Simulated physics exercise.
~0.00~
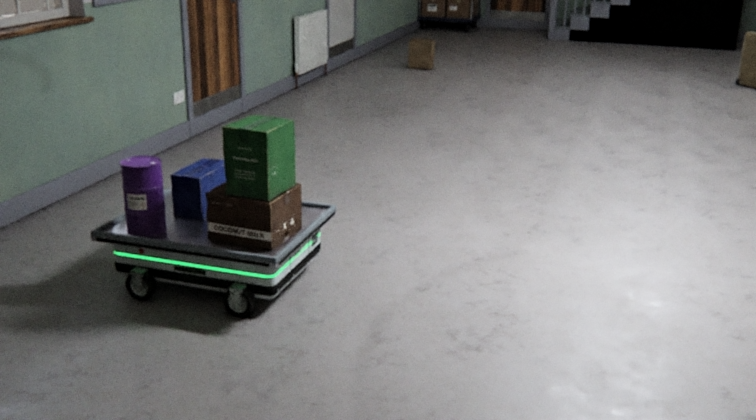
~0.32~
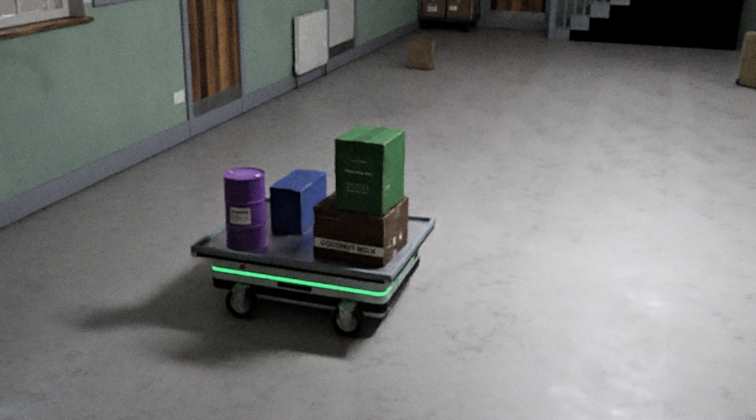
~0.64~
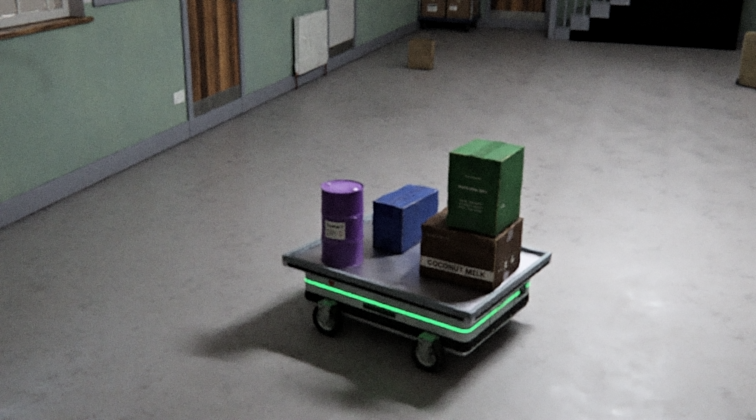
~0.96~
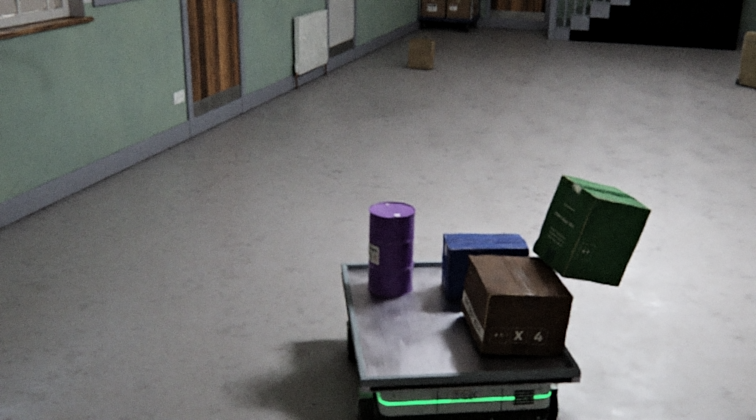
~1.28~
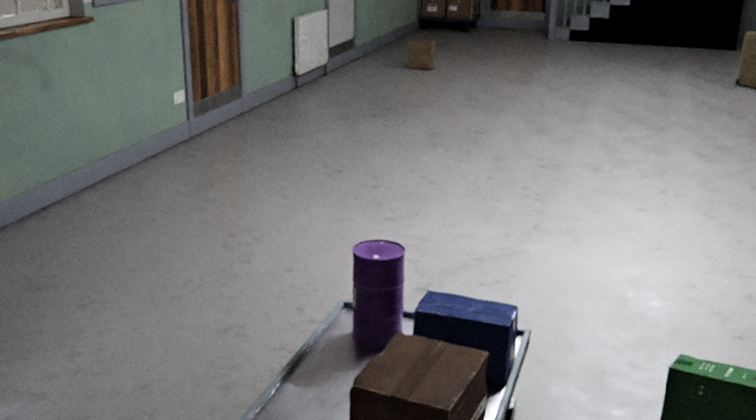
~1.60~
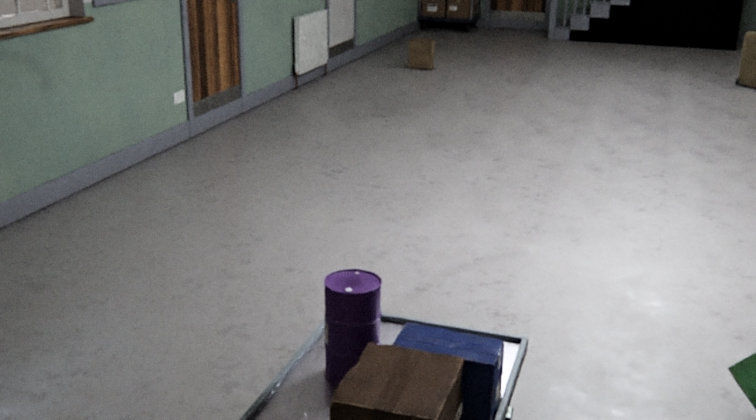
At the start, a low cart with a glowing green strip stands out on the grey floor of a green-walled room, carrying a purple canister, a blue box and a green box stacked on a brown one. It rolls to the right and slightly nearer, its load upright. Then the cart swings round toward the viewer, and the green box tips off the brown box over the right side. The green box drops to the floor as the cart continues toward the bottom edge. Finally, the cart is partly out of view, still holding the upright canister, blue box and brown box, while only a corner of the green box shows at right.
